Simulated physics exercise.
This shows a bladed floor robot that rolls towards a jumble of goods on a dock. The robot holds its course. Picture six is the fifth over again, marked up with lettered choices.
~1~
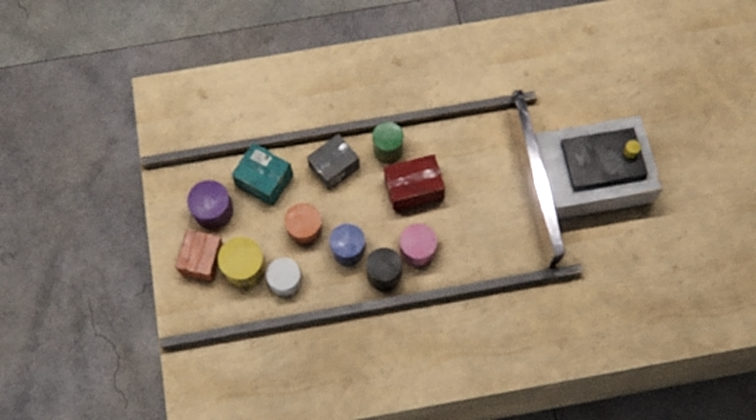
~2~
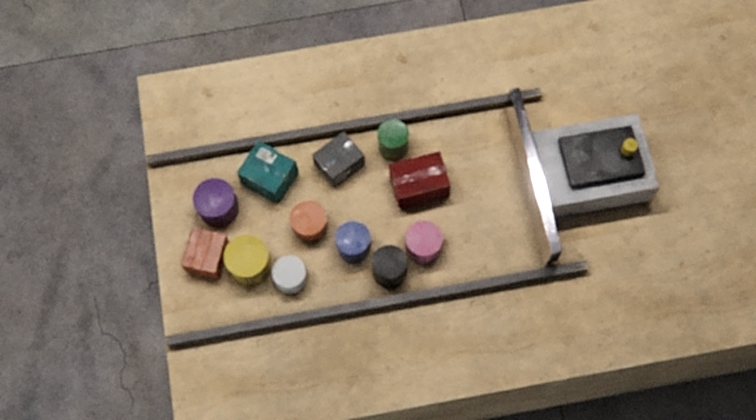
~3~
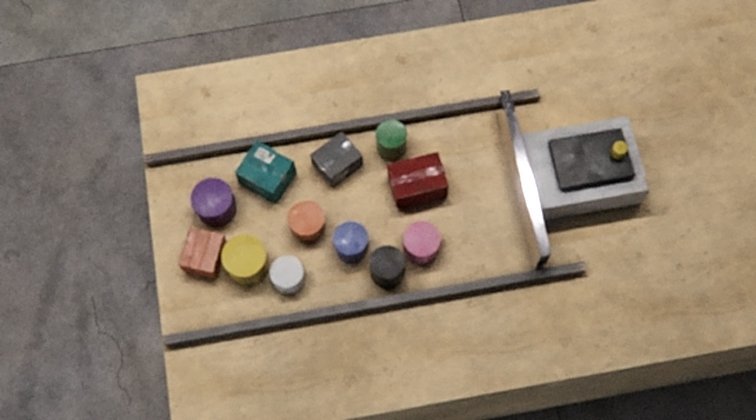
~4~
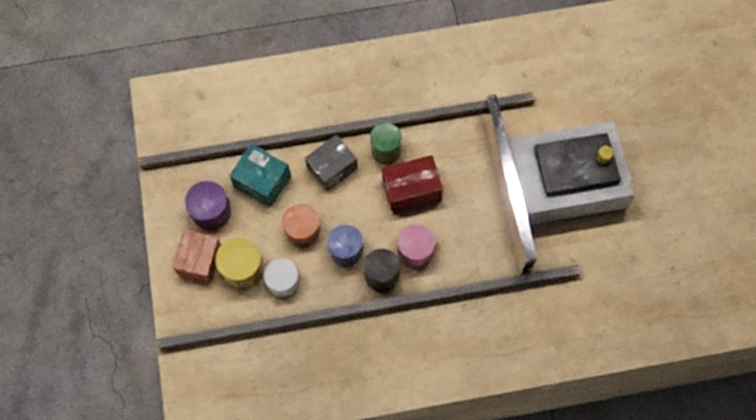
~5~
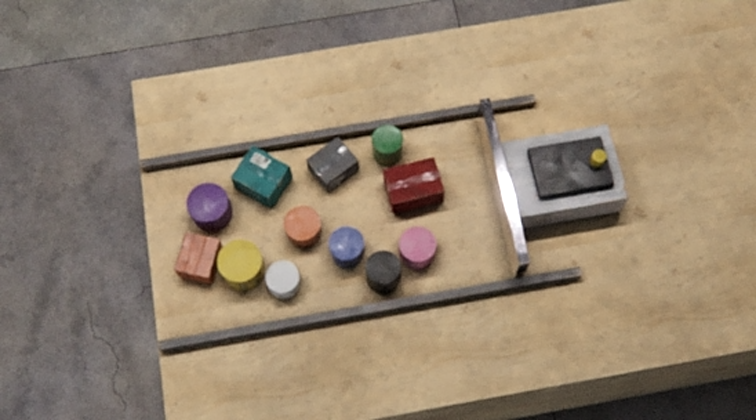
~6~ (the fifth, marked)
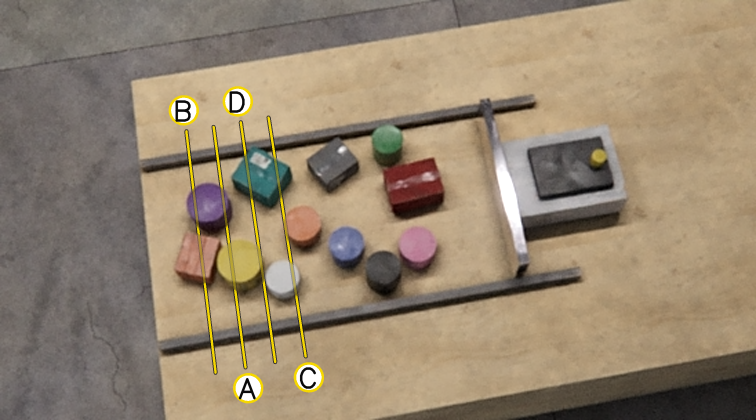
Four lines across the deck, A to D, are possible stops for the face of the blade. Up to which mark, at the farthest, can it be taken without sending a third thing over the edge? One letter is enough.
No farther than D.
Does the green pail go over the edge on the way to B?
By then, no.
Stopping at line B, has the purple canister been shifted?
Yes.
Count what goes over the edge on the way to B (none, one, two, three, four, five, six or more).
In all, six or more.
On the marked copy, A at (229, 241); B at (200, 246); C at (286, 232); D at (257, 237).
Following D. Soon after the start, robot (477, 183); green pail (383, 147); black canister (376, 276).
Later, robot (387, 198); purple canister (191, 216); turquoise parcel (215, 180).
In the end, robot (319, 210); purple canister over the edge; orange crate (156, 267); one fallen.
As for the rest, A drops three; B drops six; C is within the limit but short.
